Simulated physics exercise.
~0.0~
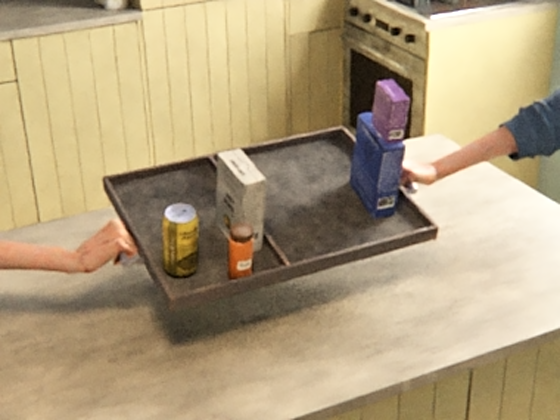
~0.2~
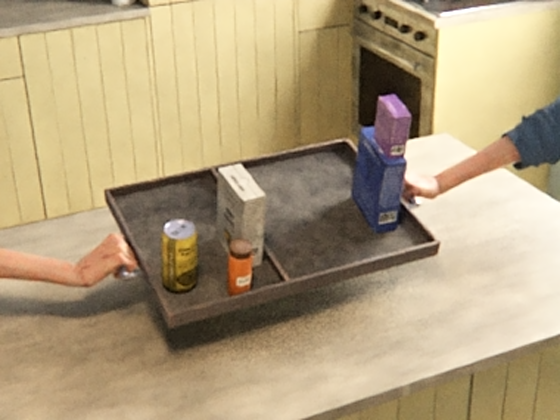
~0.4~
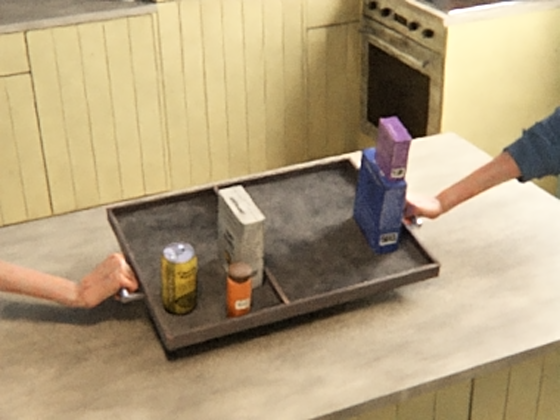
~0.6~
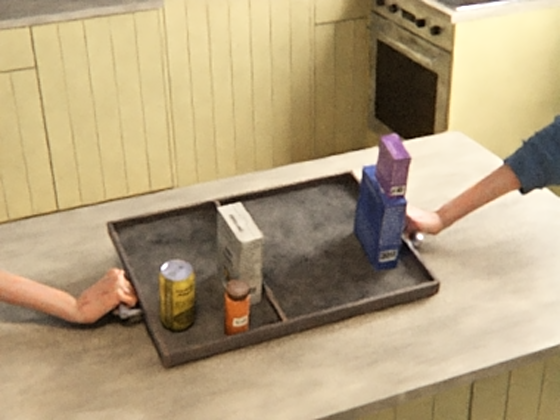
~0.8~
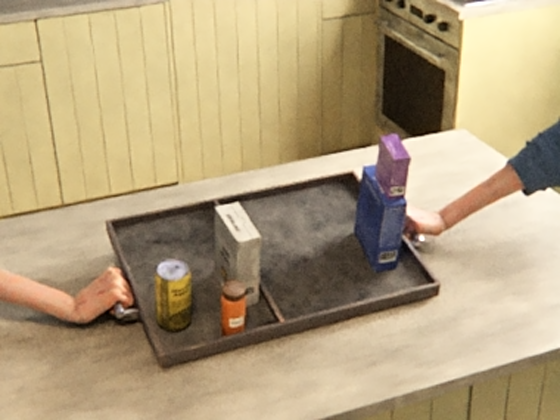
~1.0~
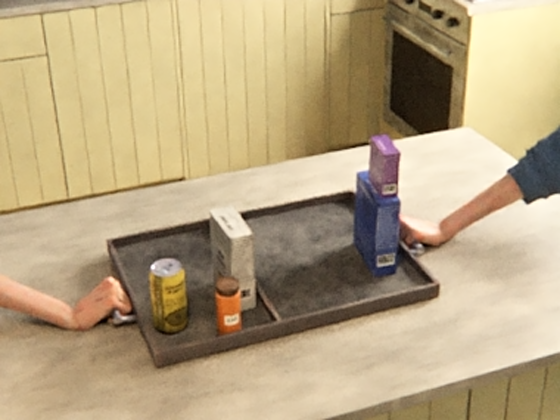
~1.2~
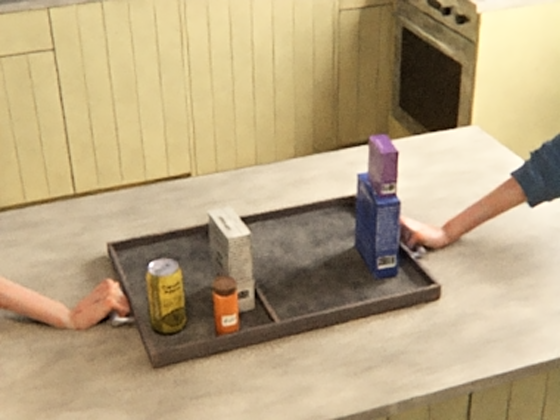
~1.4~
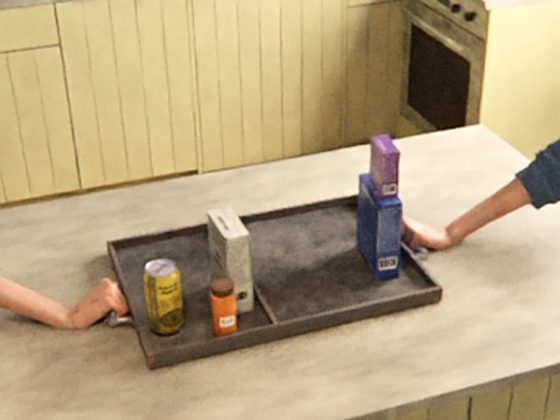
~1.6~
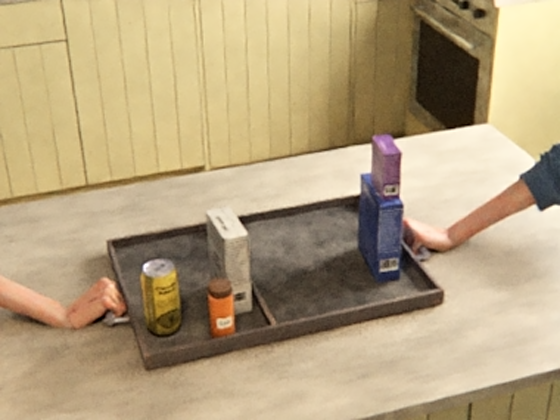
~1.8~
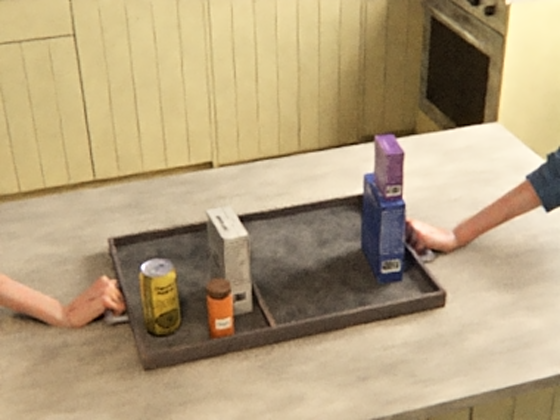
To begin with, two hands, one at each side, hold a dark, rimmed tray tilted just above a pale kitchen counter. On it stand a yellow can, an orange shaker and a white packet to the left of a cross bar, with a purple packet stacked on a blue one to the right. The hands lower the tray until its near edge meets the counter. They then swing the rest down flat, and the leaning items come upright. As the view drifts slightly sideways, everything stays standing, the purple packet still atop the blue.
